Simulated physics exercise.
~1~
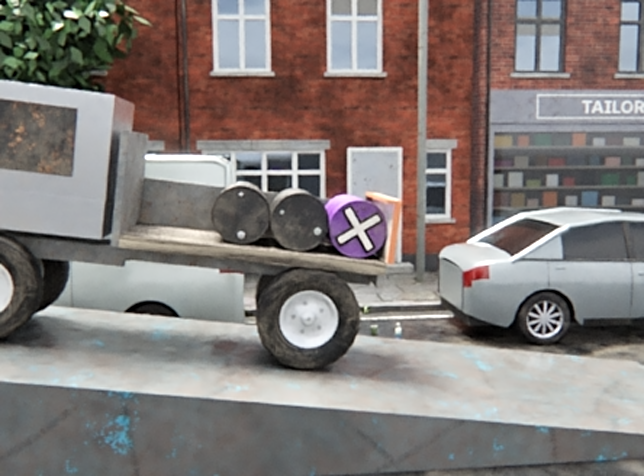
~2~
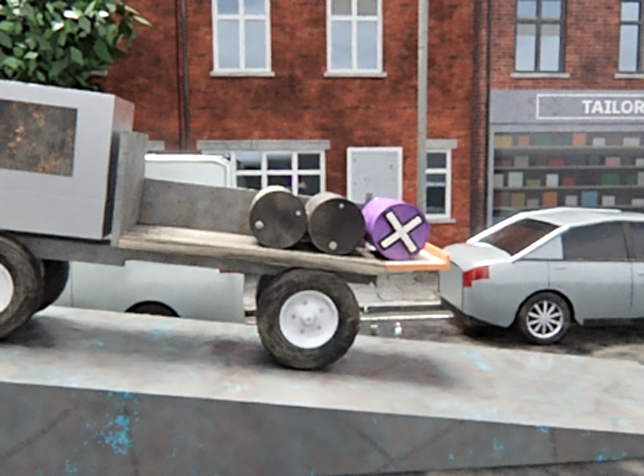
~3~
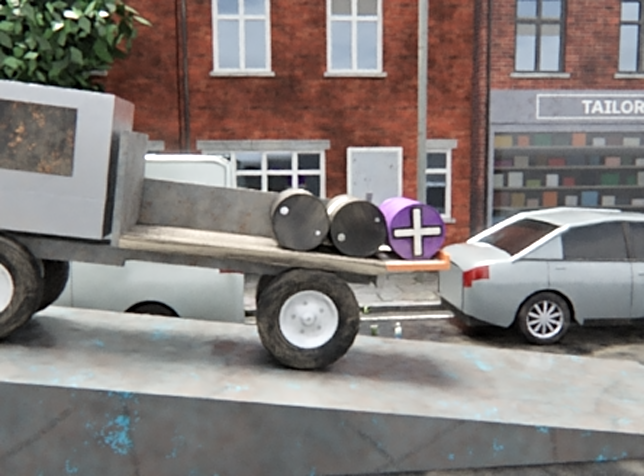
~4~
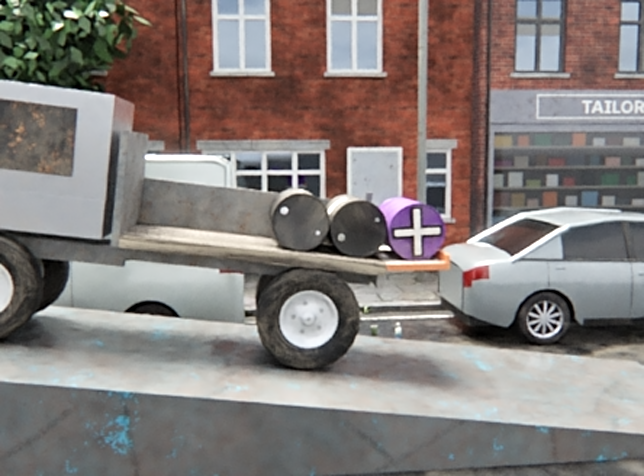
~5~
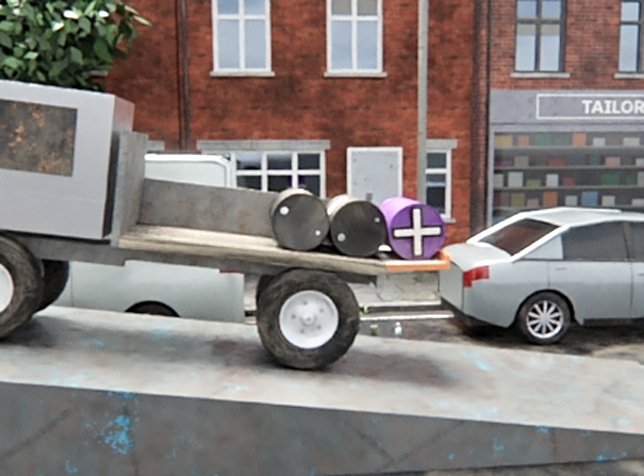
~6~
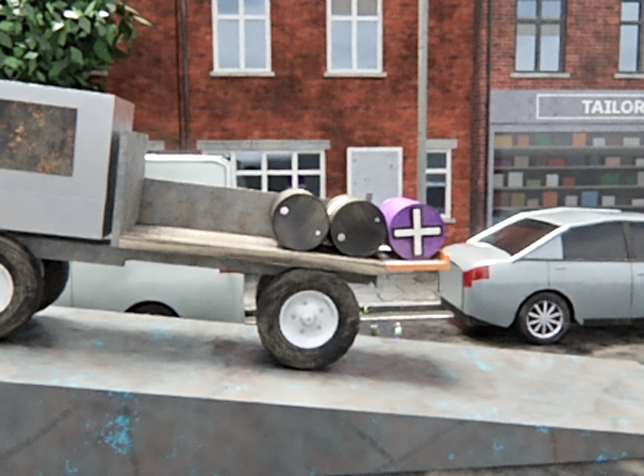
Three drums, one purple, roll right as the truck's tailgate drops, and stop on it.
